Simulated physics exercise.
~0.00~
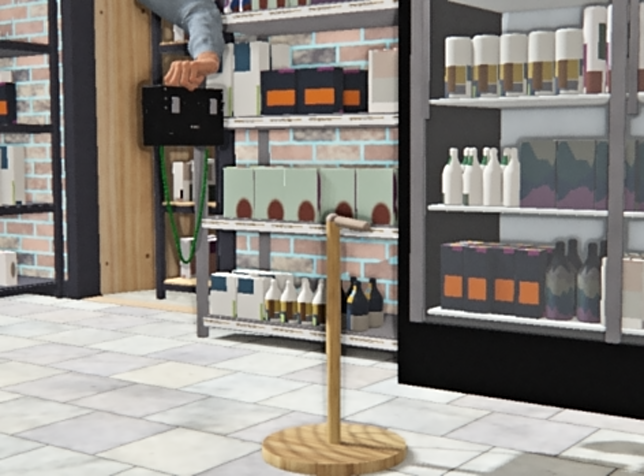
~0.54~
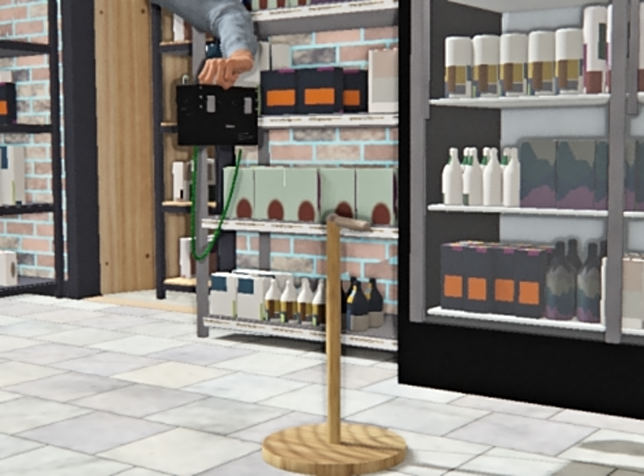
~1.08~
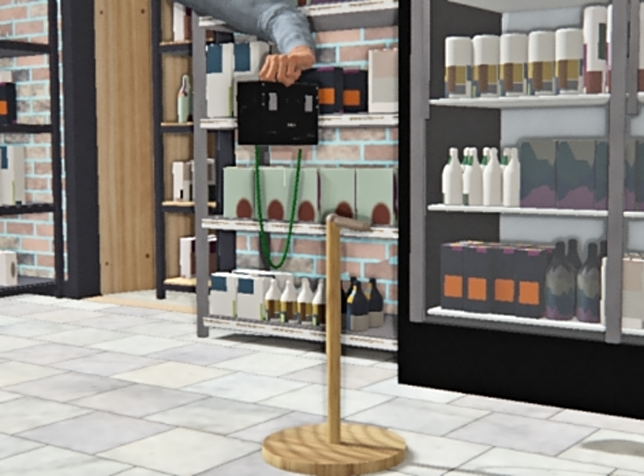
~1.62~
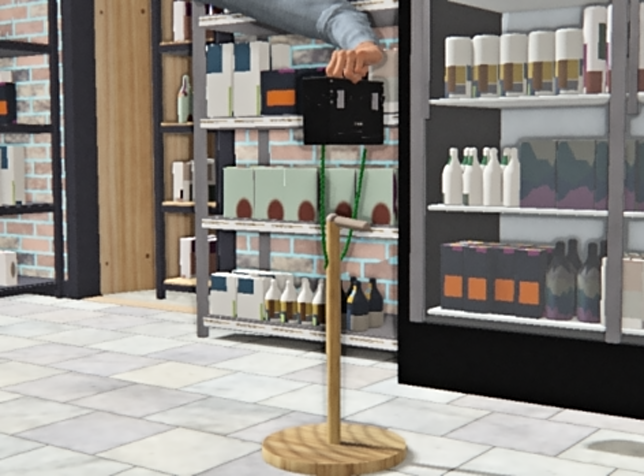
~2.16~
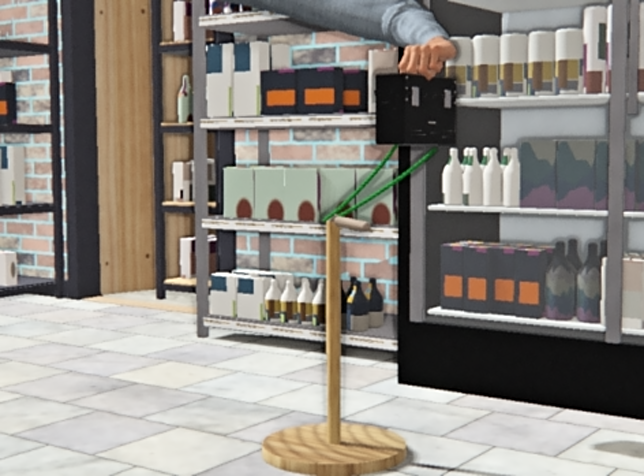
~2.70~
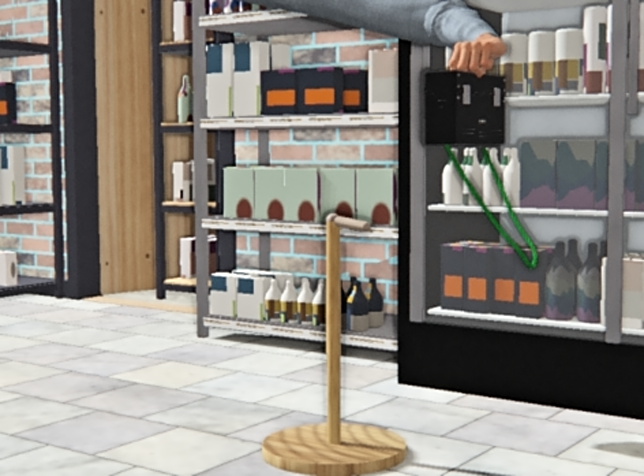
A black case with a green loop trailing beneath it is carried from left to right by a hand reaching in from above, in a shop with stocked shelves and a tiled floor. It stays upright as it nears a wooden post with a small hook on top, the loop hanging low enough to reach the hook's level. The case passes above the post, and the loop draws back toward the left, slanting up to the case as it moves beyond. The loop then swings clear to the right below the case, which ends past the post, still held, while the post stays standing in place.
